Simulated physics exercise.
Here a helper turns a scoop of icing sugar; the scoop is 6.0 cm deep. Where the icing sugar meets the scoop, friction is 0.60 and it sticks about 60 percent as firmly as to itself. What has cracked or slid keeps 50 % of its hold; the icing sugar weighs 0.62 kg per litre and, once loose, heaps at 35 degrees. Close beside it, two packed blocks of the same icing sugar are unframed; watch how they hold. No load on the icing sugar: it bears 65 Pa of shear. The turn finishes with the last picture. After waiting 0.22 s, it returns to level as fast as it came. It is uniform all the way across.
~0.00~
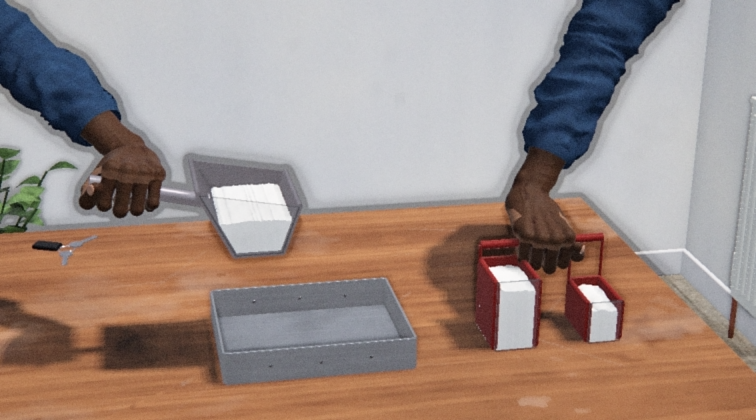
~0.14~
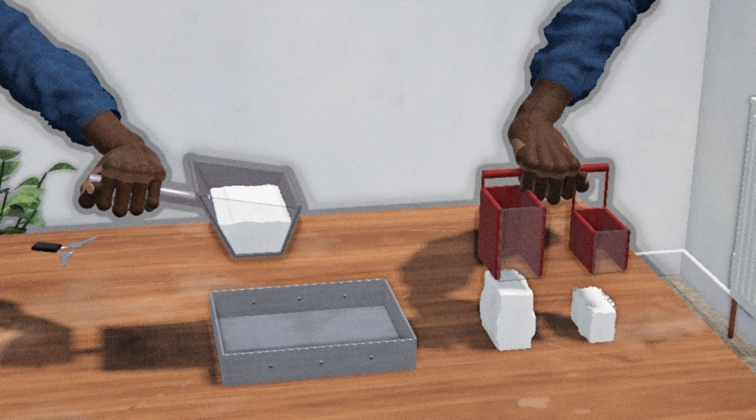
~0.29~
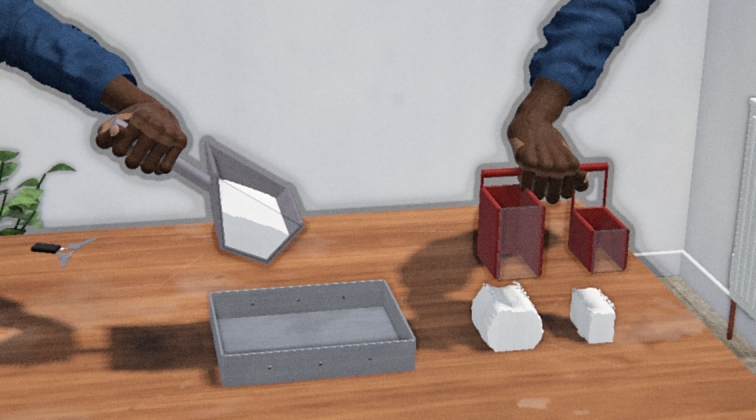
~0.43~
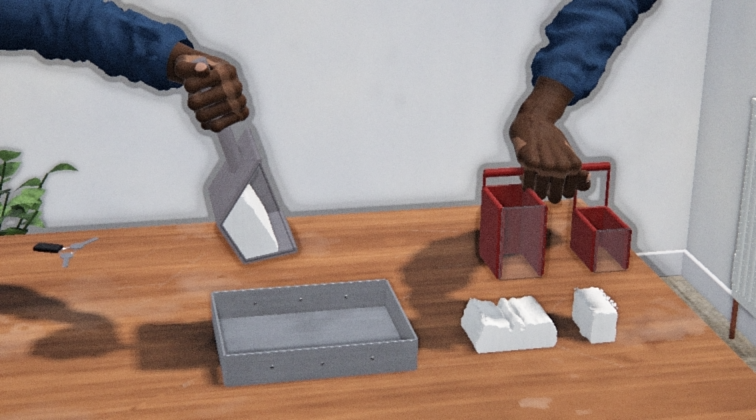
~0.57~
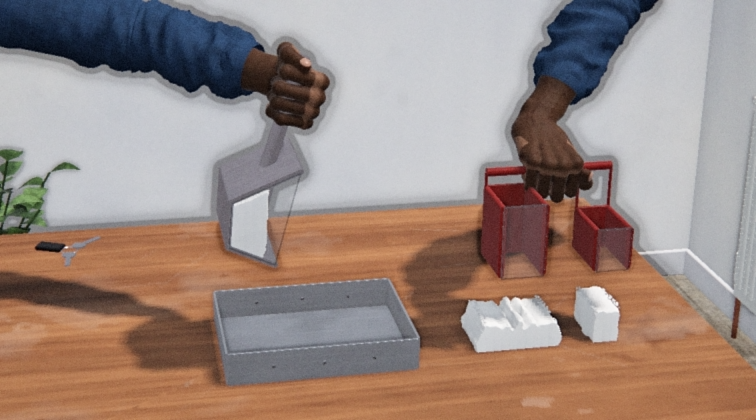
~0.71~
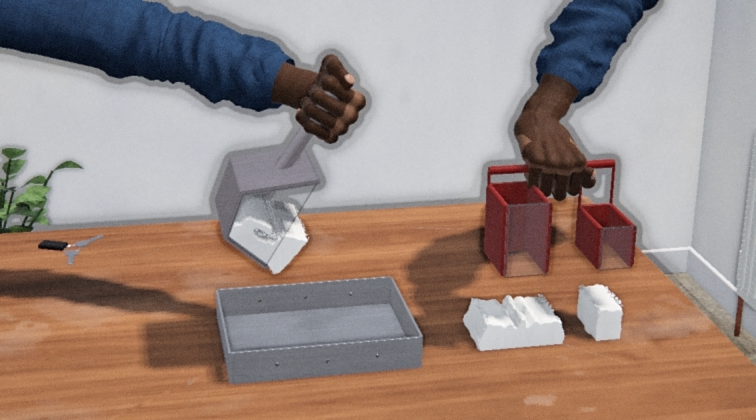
Two hands in blue sleeves work over a wooden table against a pale wall, seen from slightly above by a still camera. The left hand holds a grey scoop of white powder behind a shallow grey tray, while the right grips two joined red boxes around white blocks. The right hand lifts the boxes clear, the taller block slumps into a low, jagged heap, and the left hand rotates the scoop past upright as the powder shifts inside.
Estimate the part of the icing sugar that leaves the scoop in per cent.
My estimate is 76 percent.
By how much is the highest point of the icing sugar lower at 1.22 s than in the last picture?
Some 3.0 cm.
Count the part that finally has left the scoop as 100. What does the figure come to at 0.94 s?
About 100 %.
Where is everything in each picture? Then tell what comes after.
In the first picture, lip at (297, 206), tilt 0 degrees; top of the icing sugar at (269, 220); blocks stand 9.0 cm, 4.9 cm (left to right).
In the second picture, lip at (297, 207), tilt 1 degrees; top of the icing sugar at (244, 222); blocks stand 8.5 cm, 4.9 cm (left to right).
In the third picture, lip at (300, 224), tilt 24 degrees; top of the icing sugar at (226, 213); blocks stand 6.5 cm, 4.9 cm (left to right).
In the fourth picture, lip at (295, 248), tilt 60 degrees; top of the icing sugar at (244, 197); blocks stand 4.3 cm, 4.9 cm (left to right).
In the fifth picture, lip at (276, 263), tilt 95 degrees; top of the icing sugar at (268, 193); blocks stand 4.1 cm, 4.9 cm (left to right).
In the sixth picture, lip at (268, 264), tilt 111 degrees; top of the icing sugar at (252, 220); blocks stand 4.1 cm, 4.9 cm (left to right).
After 0.94 s, the scoop is at 111 degrees and 73 % has left it.
After 1.22 s, the scoop is at 60 degrees and 76 % has left it.
After 1.49 s, the scoop is at 2 degrees and 76 % has left it.
After 1.76 s, the scoop is at 0 degrees and 76 % has left it.
After 1.98 s, at the end, the scoop is at 0 degrees and 76 % has left it.
